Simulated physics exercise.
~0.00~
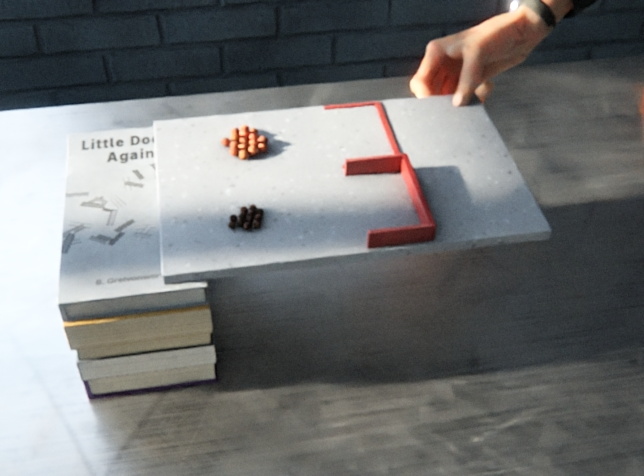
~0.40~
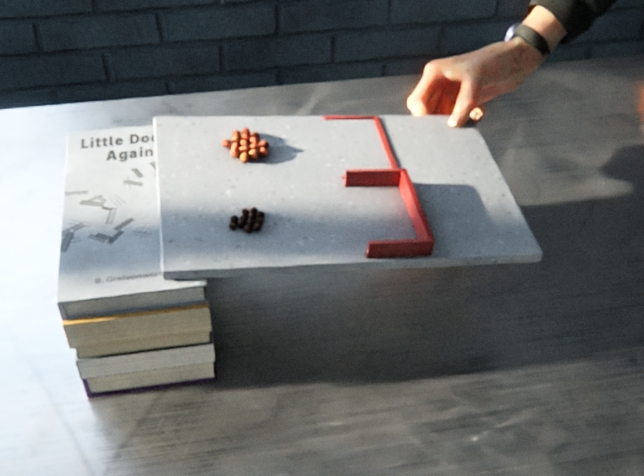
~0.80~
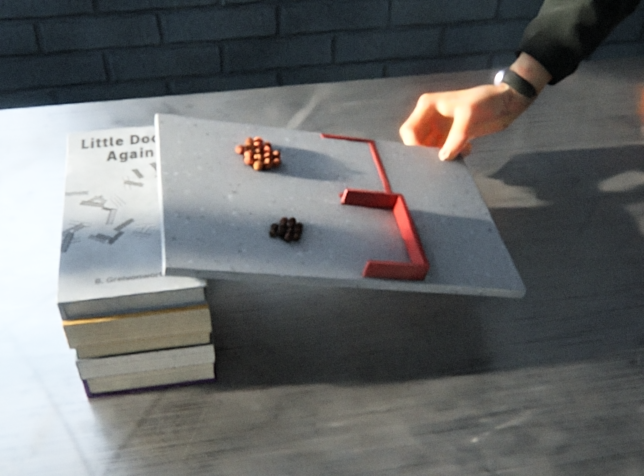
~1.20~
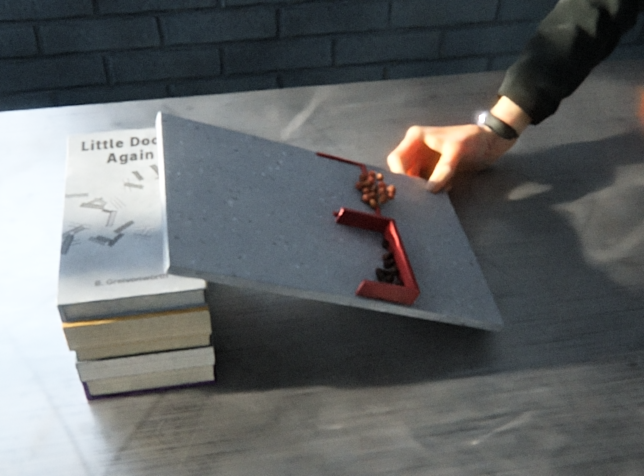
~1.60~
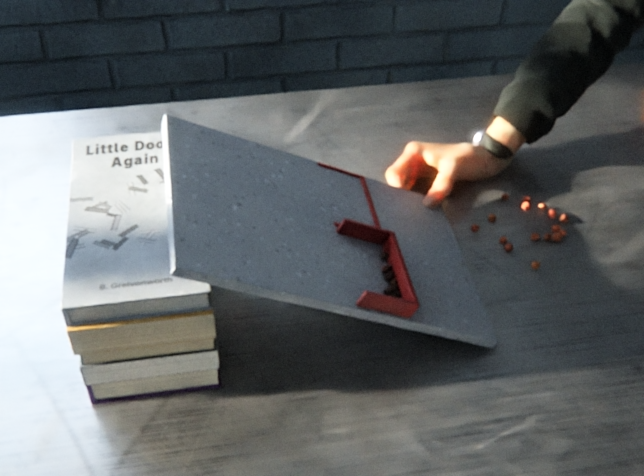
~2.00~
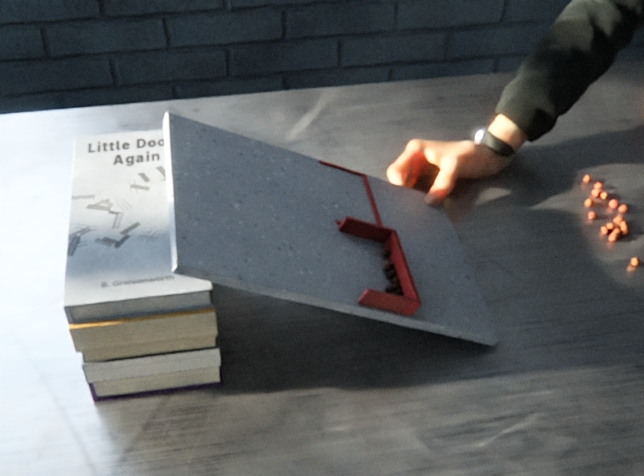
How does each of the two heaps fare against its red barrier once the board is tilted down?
The dark heap at the front slides down and is held behind its barrier. The orange heap at the back gets over its barrier and ends up scattered on the table at the right.
